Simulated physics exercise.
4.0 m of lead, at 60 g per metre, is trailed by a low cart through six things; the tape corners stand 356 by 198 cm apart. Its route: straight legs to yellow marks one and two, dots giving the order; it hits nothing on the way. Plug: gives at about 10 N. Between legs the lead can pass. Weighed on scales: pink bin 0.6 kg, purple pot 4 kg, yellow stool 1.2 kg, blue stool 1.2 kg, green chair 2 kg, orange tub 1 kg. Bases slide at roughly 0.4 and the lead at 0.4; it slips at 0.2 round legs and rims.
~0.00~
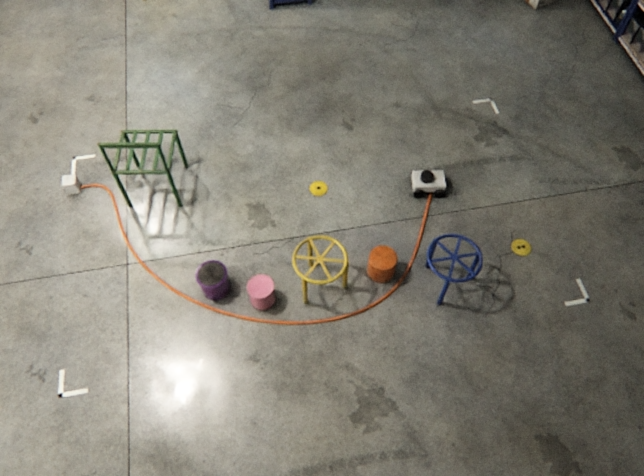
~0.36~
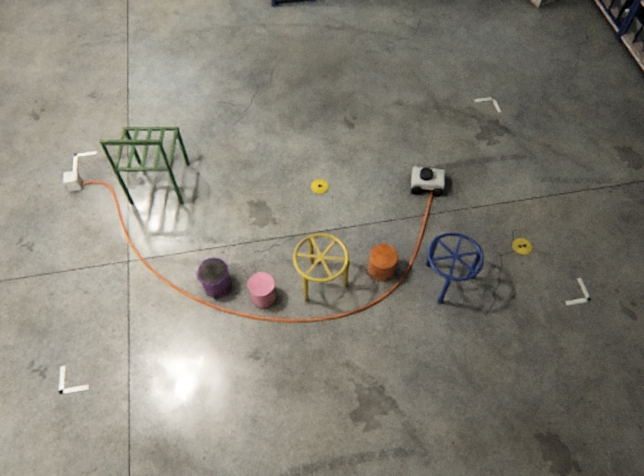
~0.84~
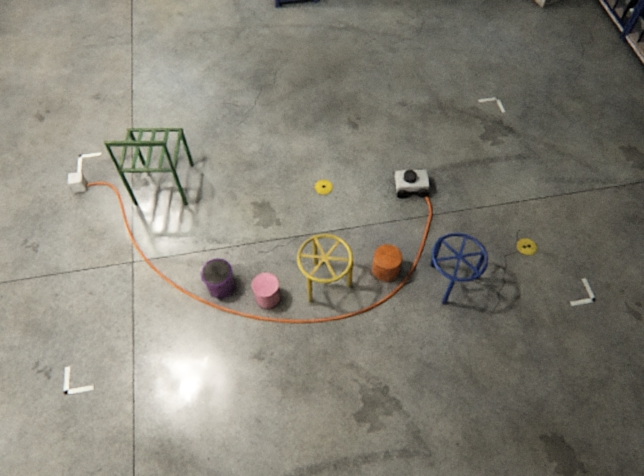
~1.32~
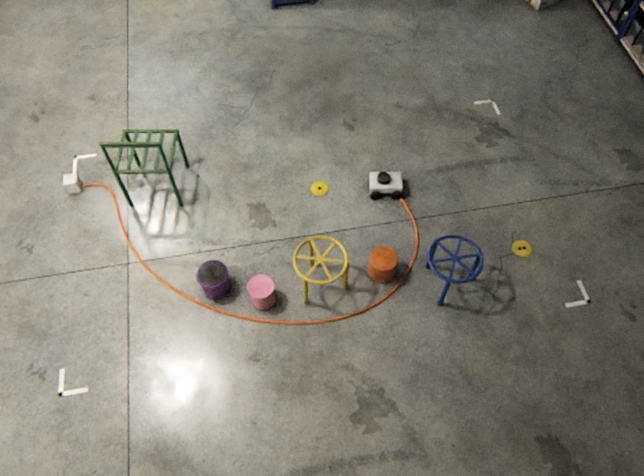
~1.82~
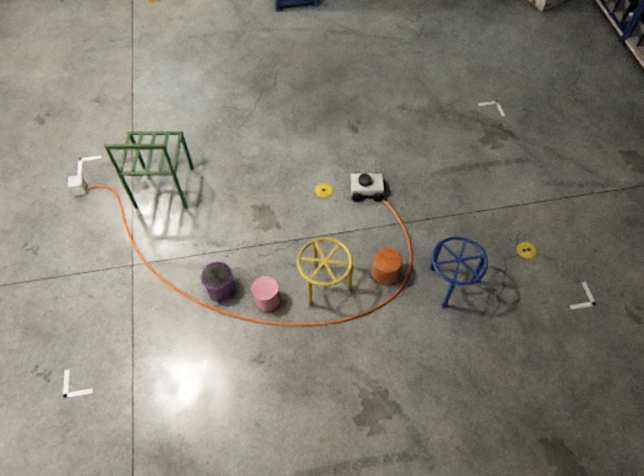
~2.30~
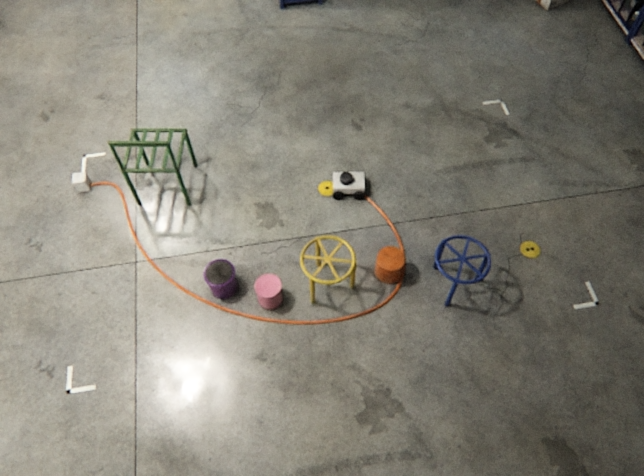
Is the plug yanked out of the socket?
The plug doesn't let go.
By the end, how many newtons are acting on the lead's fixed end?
The pull at the fixed end comes to around 0 N.
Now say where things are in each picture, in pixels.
The first frame shows blue stool (455, 257); green chair (145, 150); yellow stool (320, 258); marks (319, 189) (521, 247); lead runs through (153, 274) (252, 319) (369, 307); cart (433, 187).
In the second frame, lead runs through (253, 317); cart (433, 185).
In the third frame, lead runs through (257, 318); cart (417, 186).
In the fourth frame, lead runs through (252, 319); cart (391, 188).
In the fifth frame, lead runs through (256, 321) (404, 228); cart (373, 189).
The sixth frame shows blue stool (463, 258); green chair (154, 149); yellow stool (328, 258); lead runs through (161, 272) (259, 318) (376, 308) (391, 224); cart (355, 188).
After 3.6 s, cart at (358, 197), lead slack at the fixed end; nothing else has moved.
After 5.0 s, cart at (417, 215), lead slack at the fixed end; nothing else has moved.
After 6.3 s, cart at (478, 233), lead slack at the fixed end; nothing else has moved.
After 7.6 s, cart at (530, 249), lead slack at the fixed end; nothing else has moved.
After 8.0 s, cart at (530, 249), lead slack at the fixed end; nothing else has moved.
